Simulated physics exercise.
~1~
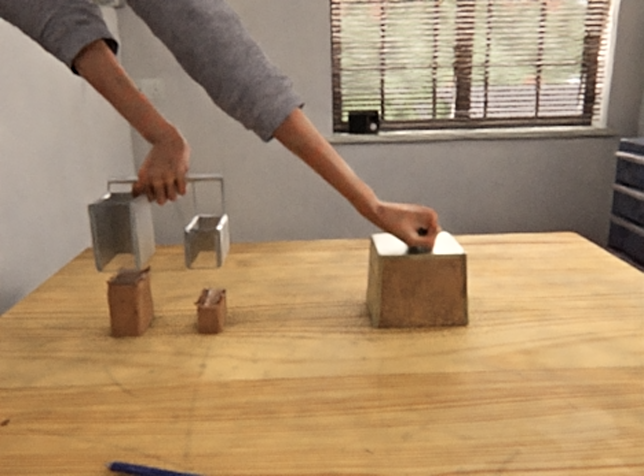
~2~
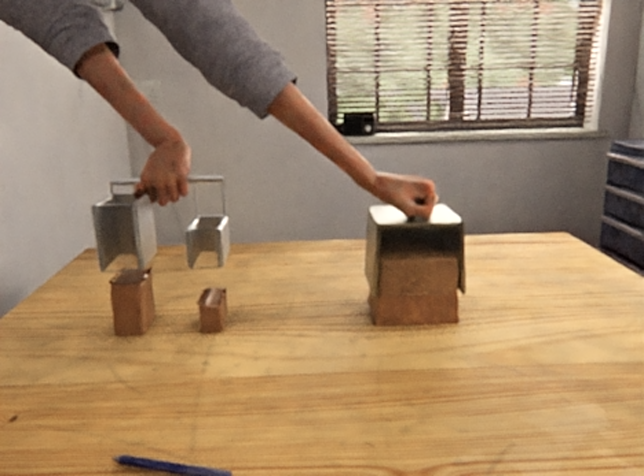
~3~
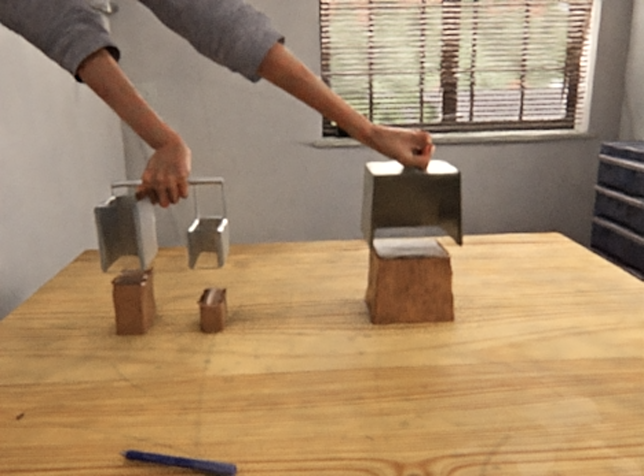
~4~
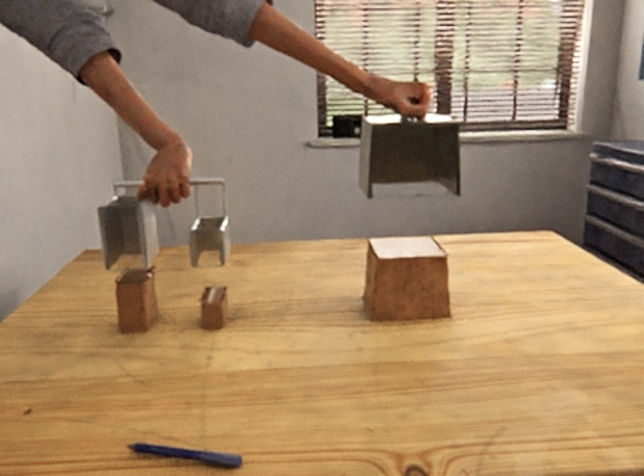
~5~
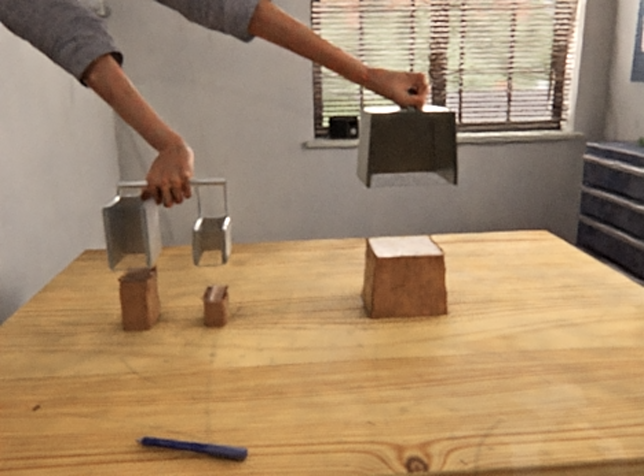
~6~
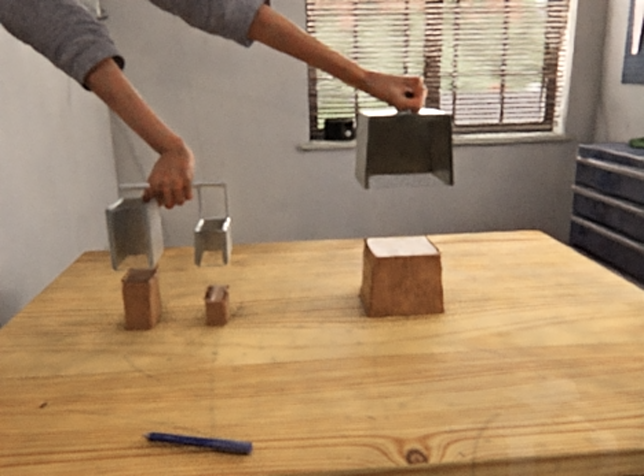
A metal tin, gripped from above by a hand on the right, starts out over a brown block on a wooden table. The hand draws it straight up, and the clay-like block comes into view beneath its rim. Meanwhile the other hand holds a pair of joined smaller tins above two smaller brown blocks on the left. The large tin rises clear of the block, then slows and stops in front of the window blinds, while the view drifts slightly sideways. At the end it hangs there, and the block stands whole below, wide-based, flat-topped and nearly as tall as the tin.
